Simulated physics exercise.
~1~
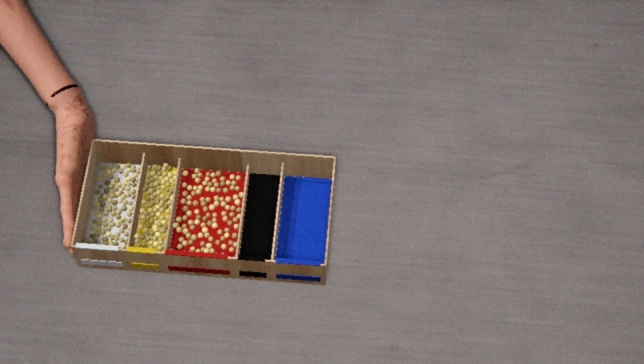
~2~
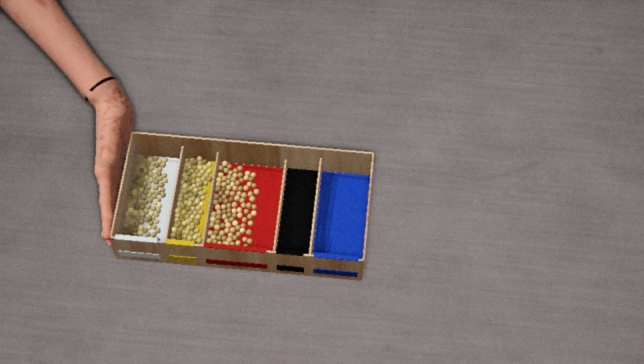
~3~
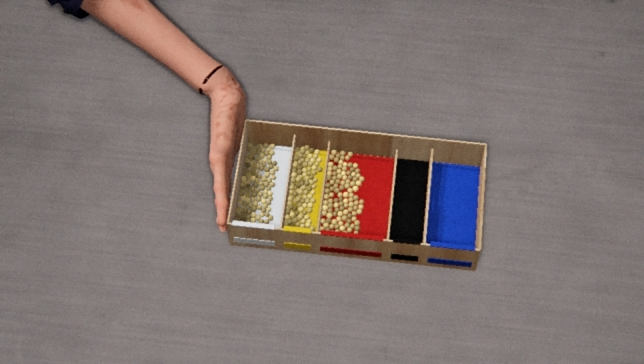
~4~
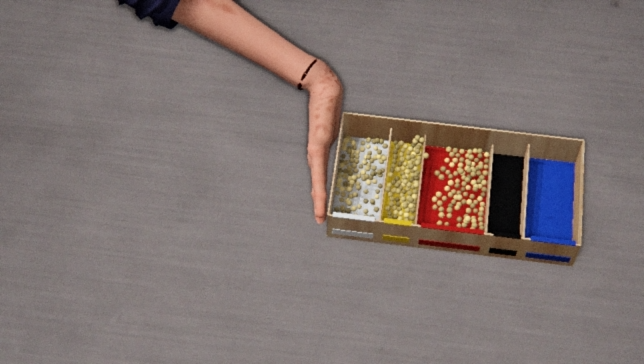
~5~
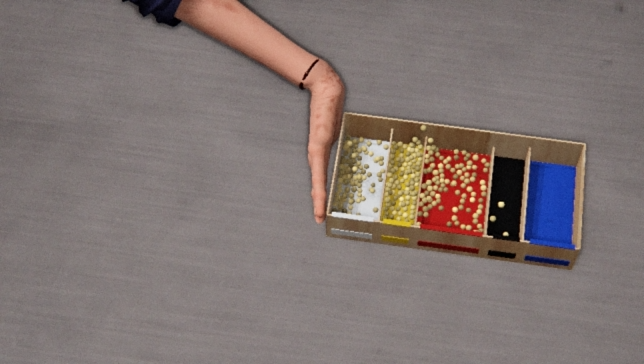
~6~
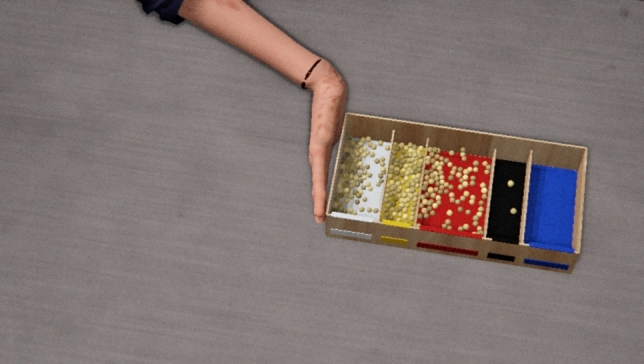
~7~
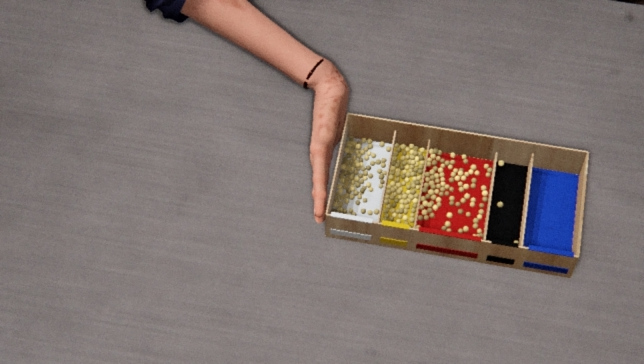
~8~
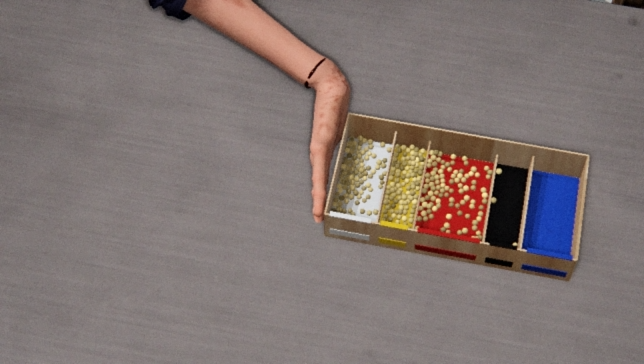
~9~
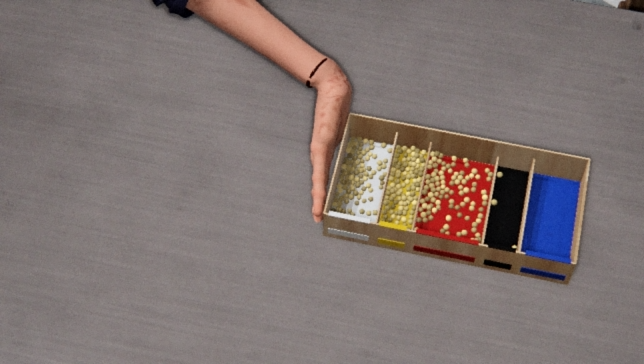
A divided wooden tray of pale beans slides right across a grey surface with a hand at its left end, then stops; the beans shift and scatter, a few reaching the black section, and finally rest mostly in the white, yellow and red sections, with blue empty.
